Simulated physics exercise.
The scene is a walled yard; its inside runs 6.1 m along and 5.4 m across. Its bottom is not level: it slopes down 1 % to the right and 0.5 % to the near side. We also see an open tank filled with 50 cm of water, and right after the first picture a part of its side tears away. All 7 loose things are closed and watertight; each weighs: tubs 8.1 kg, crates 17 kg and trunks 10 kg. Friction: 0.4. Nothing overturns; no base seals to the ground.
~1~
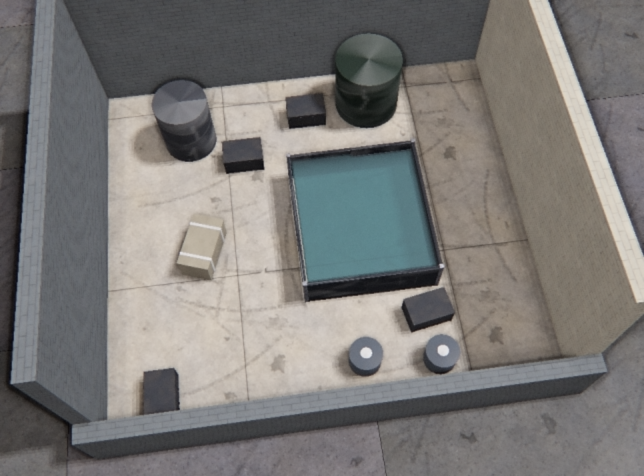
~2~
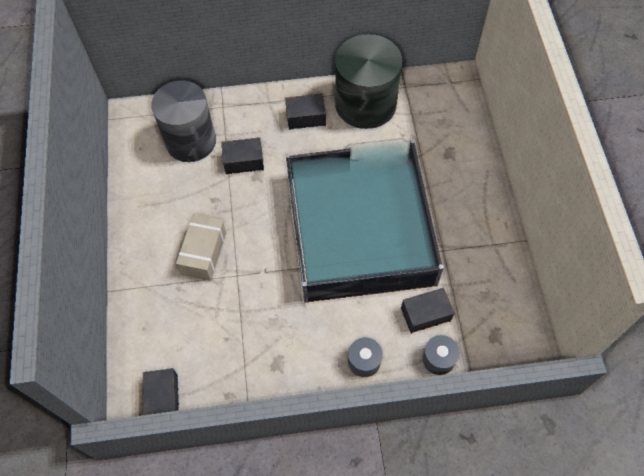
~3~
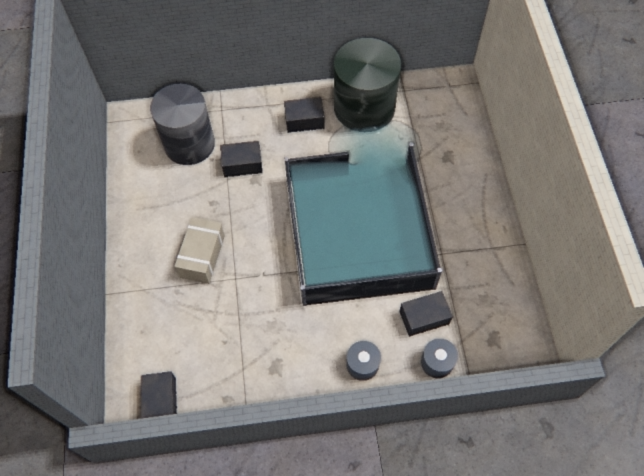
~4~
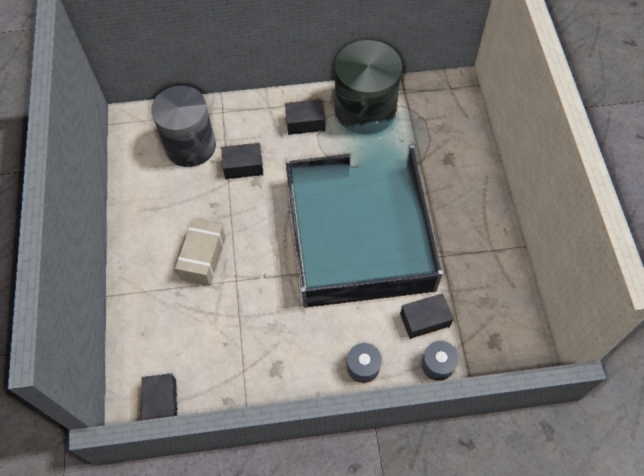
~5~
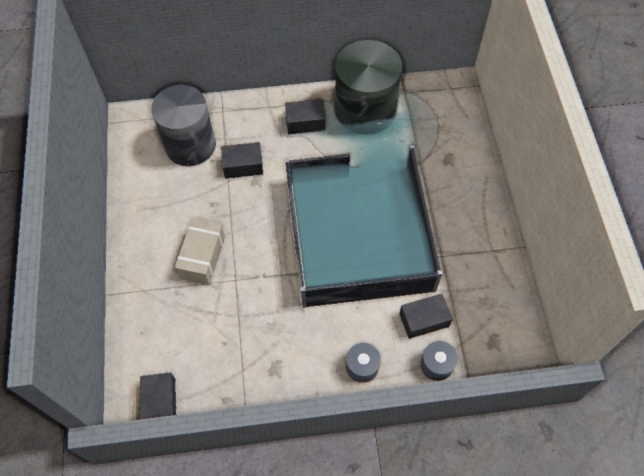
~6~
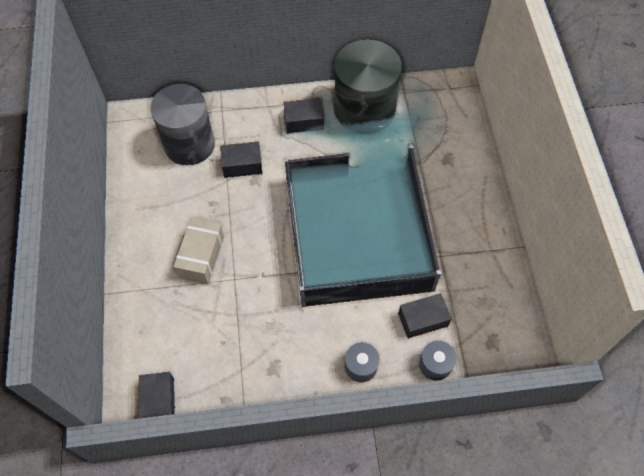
Walled yard with dark crates and drums, an open tank's far side giving way and teal water spreading across the floor.
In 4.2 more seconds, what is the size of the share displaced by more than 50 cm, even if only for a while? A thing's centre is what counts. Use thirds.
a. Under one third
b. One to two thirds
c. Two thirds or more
a, under one third.
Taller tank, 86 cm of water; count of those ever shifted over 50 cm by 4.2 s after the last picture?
In that case the number is 3.
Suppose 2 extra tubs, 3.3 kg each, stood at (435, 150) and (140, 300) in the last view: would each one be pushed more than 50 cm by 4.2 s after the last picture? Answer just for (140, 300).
Result: Below the mark.
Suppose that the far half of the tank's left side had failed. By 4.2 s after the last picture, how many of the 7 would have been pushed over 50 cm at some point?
Then it comes to 3 of them.
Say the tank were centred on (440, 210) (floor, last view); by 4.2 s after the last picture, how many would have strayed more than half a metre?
Result: 0 of them.
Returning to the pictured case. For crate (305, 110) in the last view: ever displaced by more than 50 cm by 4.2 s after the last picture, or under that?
Well, that one comes out beyond the limit.
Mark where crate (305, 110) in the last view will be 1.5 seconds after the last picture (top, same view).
Look for it near (267, 84).
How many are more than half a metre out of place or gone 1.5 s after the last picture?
By my reckoning, 1.
Then, 0.4 s after the last picture 0 of 7 are over 50 cm from their spots; 0 afloat.
Then, 1.5 s after the last picture 1 of 7 are over 50 cm from their spots; 0 afloat.
Then, 2.8 s after the last picture 1 of 7 are over 50 cm from their spots; 1 afloat.
Then, 4.2 s after the last picture 2 of 7 are over 50 cm from their spots, and 2 have been at some point; 0 afloat.
